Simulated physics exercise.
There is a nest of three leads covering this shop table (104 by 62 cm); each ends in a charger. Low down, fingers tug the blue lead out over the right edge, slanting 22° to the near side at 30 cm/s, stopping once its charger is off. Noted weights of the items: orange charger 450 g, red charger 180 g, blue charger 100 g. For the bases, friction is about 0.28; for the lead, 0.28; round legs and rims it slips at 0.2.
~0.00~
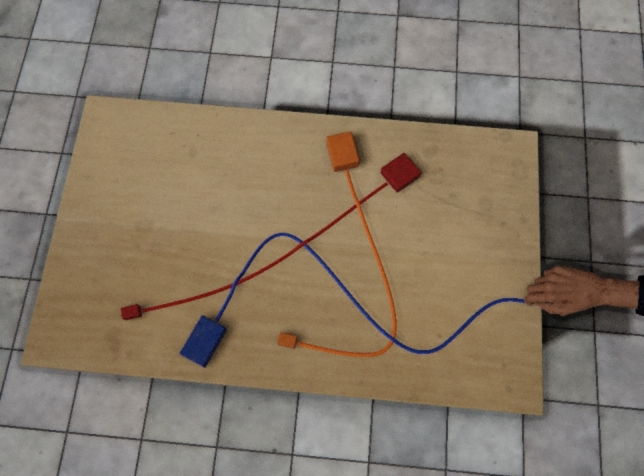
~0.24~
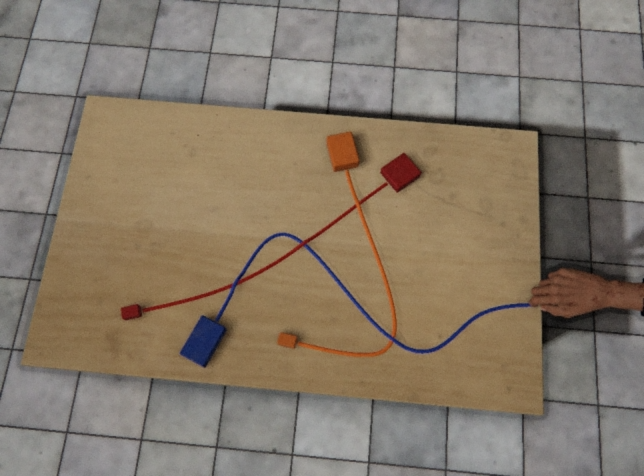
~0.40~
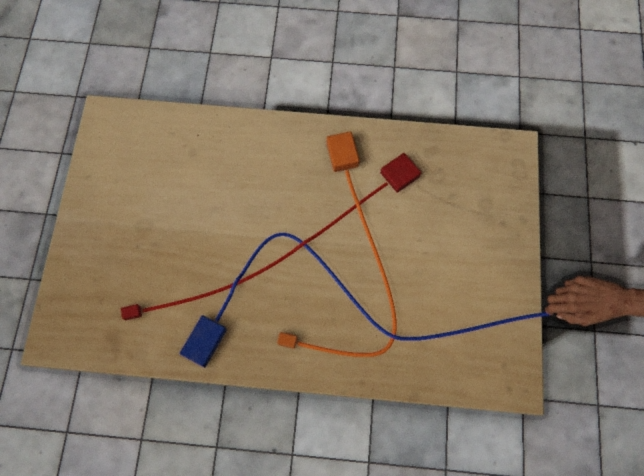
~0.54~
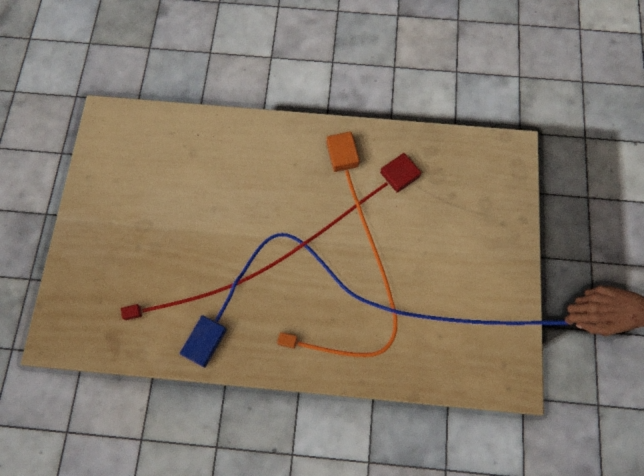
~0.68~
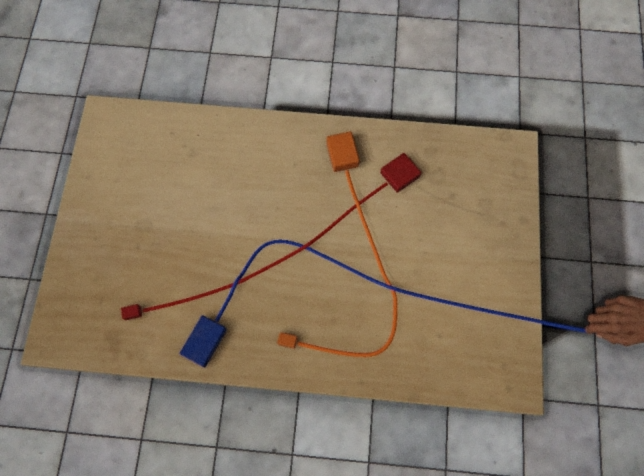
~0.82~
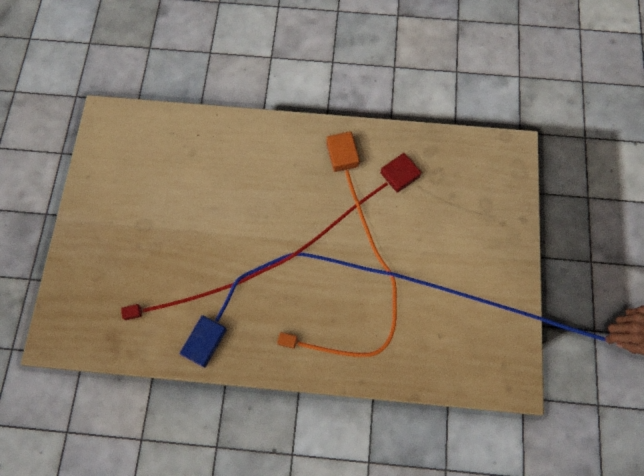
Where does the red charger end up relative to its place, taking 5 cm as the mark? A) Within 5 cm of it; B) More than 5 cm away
(B) More than 5 cm away.
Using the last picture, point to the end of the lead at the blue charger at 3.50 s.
Around (574, 313).
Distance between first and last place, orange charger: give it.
The orange charger ends 6 cm from its start.
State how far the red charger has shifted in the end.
Well, roughly speaking, the red charger goes off the top.
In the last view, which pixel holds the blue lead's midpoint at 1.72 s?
Around (515, 358).
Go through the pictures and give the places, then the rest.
In the first frame, red charger (401, 170); crossings (233, 284) blue over red, (304, 246) red over blue, (362, 204) orange over red, (394, 342) blue over orange; blue lead runs through (428, 352) (353, 299) (297, 239) (238, 280); grip (533, 303).
In the second frame, blue lead runs through (353, 299) (238, 280); grip (537, 305).
In the third frame, blue lead runs through (353, 299) (238, 280); grip (554, 313).
In the fourth frame, blue lead runs through (356, 297) (238, 280); grip (573, 322).
In the fifth frame, blue lead runs through (377, 282) (238, 280); grip (593, 332).
In the sixth frame, red charger (401, 170); blue lead runs through (488, 302) (398, 276) (316, 257) (239, 280); grip (613, 342).
After 1.7 s, the blue lead's tail end at (294, 326); red plug 18 cm off its start, blue charger 14 cm off its start, orange plug 3 cm off its start.
After 2.6 s, the blue lead's tail end at (424, 326); blue charger 39 cm off its start, red plug 35 cm off its start, orange plug 6 cm off its start.
After 3.5 s, the blue lead's tail end at (574, 313); red charger 9 cm off its start at (433, 198), blue charger 72 cm off its start at (563, 316), red plug 66 cm off its start at (458, 299).
After 4.4 s, the blue lead has left the top; red charger over the edge, red plug over the edge, blue charger over the edge.
After 4.9 s, the blue lead has left the top; red charger over the edge, red plug over the edge, blue charger over the edge, orange plug over the edge.
